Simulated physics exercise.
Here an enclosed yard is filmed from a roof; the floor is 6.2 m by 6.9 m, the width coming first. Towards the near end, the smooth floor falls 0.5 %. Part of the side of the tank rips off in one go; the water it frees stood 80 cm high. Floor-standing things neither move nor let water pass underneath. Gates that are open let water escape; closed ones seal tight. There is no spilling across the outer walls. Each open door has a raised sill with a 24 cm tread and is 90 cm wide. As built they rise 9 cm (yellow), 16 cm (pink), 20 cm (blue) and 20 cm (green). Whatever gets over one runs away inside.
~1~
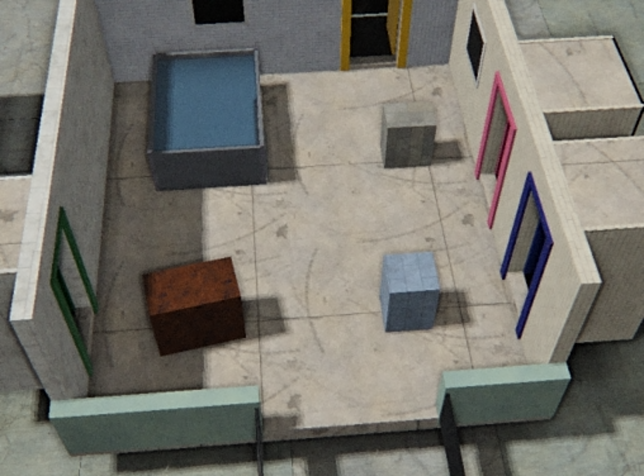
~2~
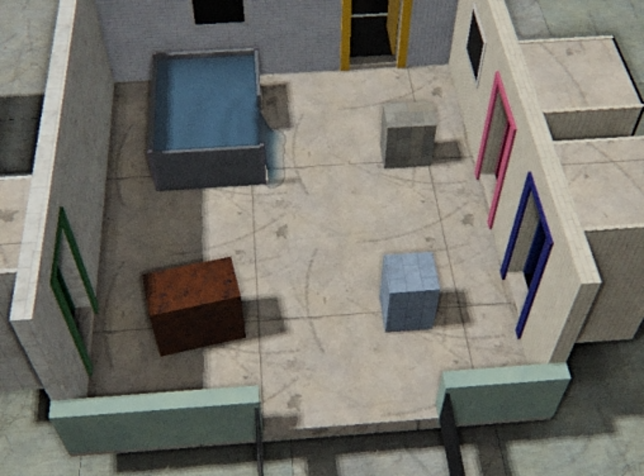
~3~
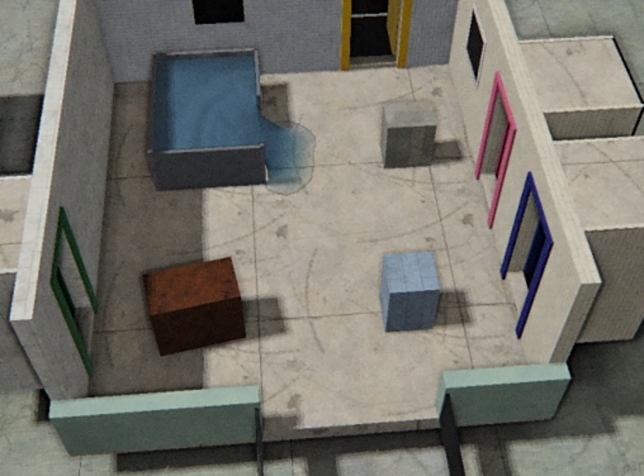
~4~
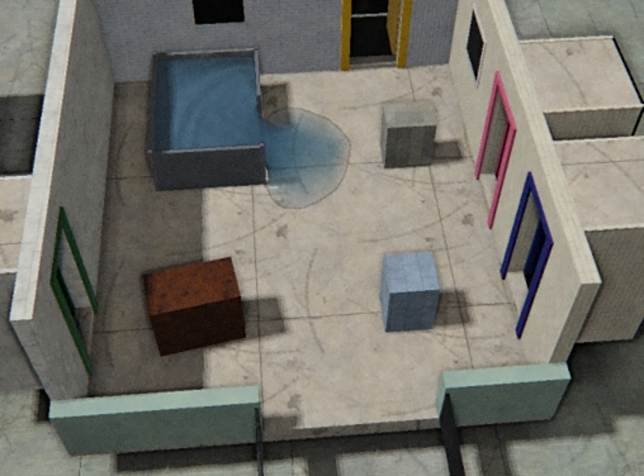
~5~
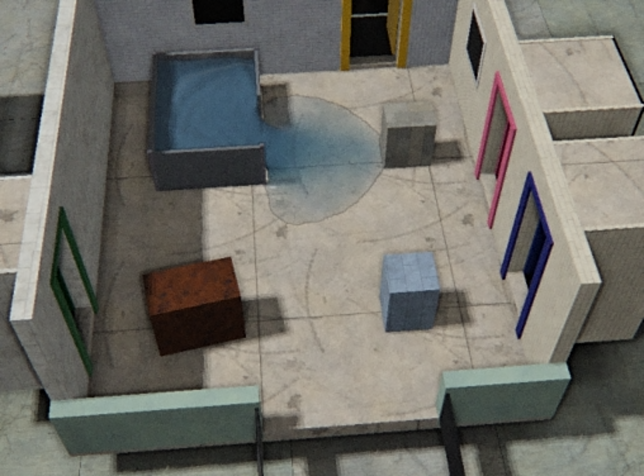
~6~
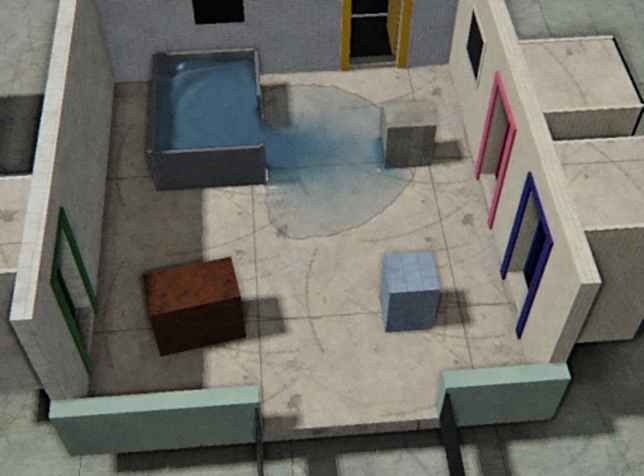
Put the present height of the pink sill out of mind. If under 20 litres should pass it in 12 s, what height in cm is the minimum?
The minimum is around 18 cm.
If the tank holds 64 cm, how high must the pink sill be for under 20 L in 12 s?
The step needs to be some 13.5 cm.
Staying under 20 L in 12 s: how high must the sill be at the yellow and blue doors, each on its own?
Some 11.5 cm for yellow, some 17 cm for blue.
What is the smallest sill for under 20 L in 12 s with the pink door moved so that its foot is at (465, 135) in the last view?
About 16 cm.
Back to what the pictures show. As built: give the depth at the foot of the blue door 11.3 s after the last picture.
8.0 cm.
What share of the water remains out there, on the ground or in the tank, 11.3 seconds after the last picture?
I'd put it at about 82 per cent.
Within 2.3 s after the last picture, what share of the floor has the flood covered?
Roughly 45 percent of the floor is wet.
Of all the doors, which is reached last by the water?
Last: Green.
Then, 0.7 s after the last picture water covers 35 % of the floor, deepest (46 cm) near (374, 156); 9 cm at the pink door, 0 litres in over its 16 cm sill.
Then, 2.3 s after the last picture water covers 45 % of the floor, deepest (37 cm) near (515, 384); 17 cm at the pink door, 25 litres in over its 16 cm sill.
Then, 11.3 s after the last picture water covers 100 % of the floor, deepest (10 cm) near (255, 336); 8 cm at the pink door, 32 litres in over its 16 cm sill.
At the pink door as built, the water peaked near 22 cm, 1.5 s after the last picture.
Run again over the same 12 s with other heights there, 42 litres in over 15 cm, 8 litres over 20 cm. The limit of 20 litres is kept from about 18 cm up.
